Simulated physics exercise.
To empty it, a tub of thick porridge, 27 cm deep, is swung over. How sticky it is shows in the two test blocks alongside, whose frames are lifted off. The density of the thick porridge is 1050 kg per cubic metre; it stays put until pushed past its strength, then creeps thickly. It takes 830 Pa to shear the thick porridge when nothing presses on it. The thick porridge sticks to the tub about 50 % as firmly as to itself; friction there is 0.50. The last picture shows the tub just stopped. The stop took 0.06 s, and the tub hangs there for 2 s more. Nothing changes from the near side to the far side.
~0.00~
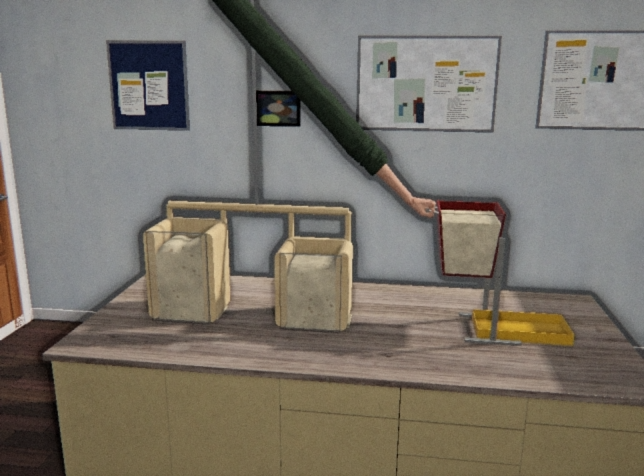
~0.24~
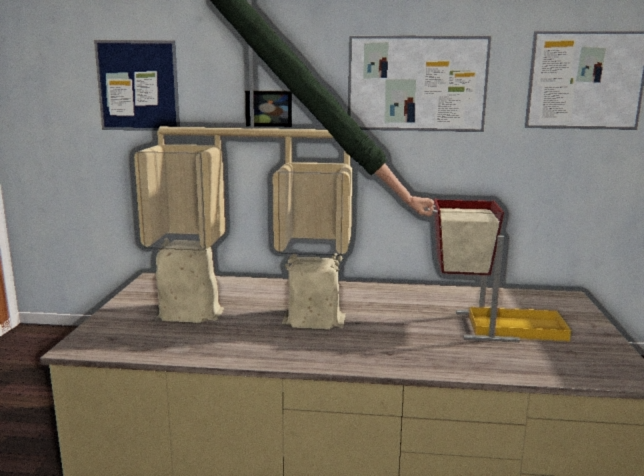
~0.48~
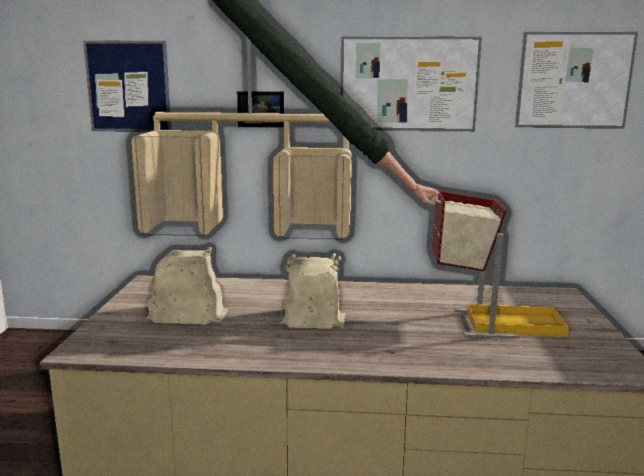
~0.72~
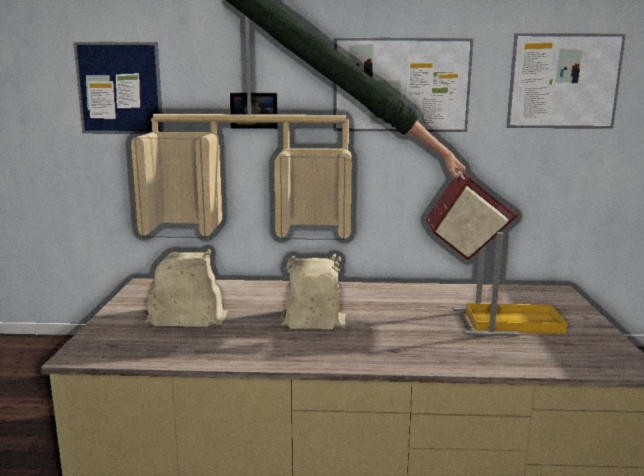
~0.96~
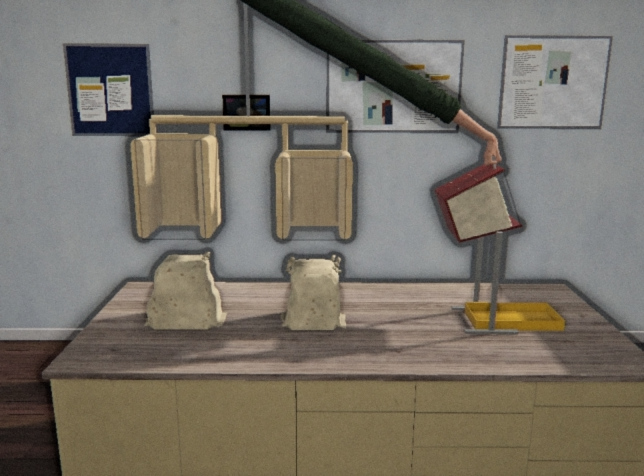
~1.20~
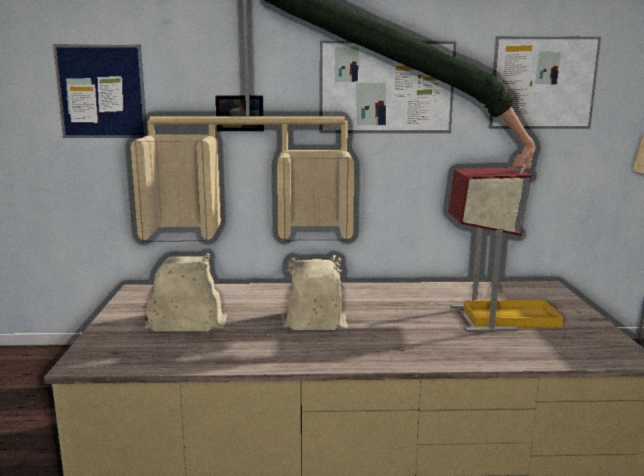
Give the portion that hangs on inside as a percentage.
Expect roughly 99 %.
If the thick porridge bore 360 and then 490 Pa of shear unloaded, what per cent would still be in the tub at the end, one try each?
In turn about 20 %, 0 %.
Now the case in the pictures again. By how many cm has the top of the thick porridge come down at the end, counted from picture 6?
Some 1 cm.
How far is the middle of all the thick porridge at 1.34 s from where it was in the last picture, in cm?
Some 2 cm.
After 1.34 s, the tub is at 95 degrees and holds 100 %.
After 1.51 s, the tub is at 95 degrees and holds 100 %.
After 1.68 s, the tub is at 95 degrees and holds 99 %.
After 1.85 s, the tub is at 95 degrees and holds 99 %.
After 3.20 s, the tub is at 95 degrees and holds 99 %.
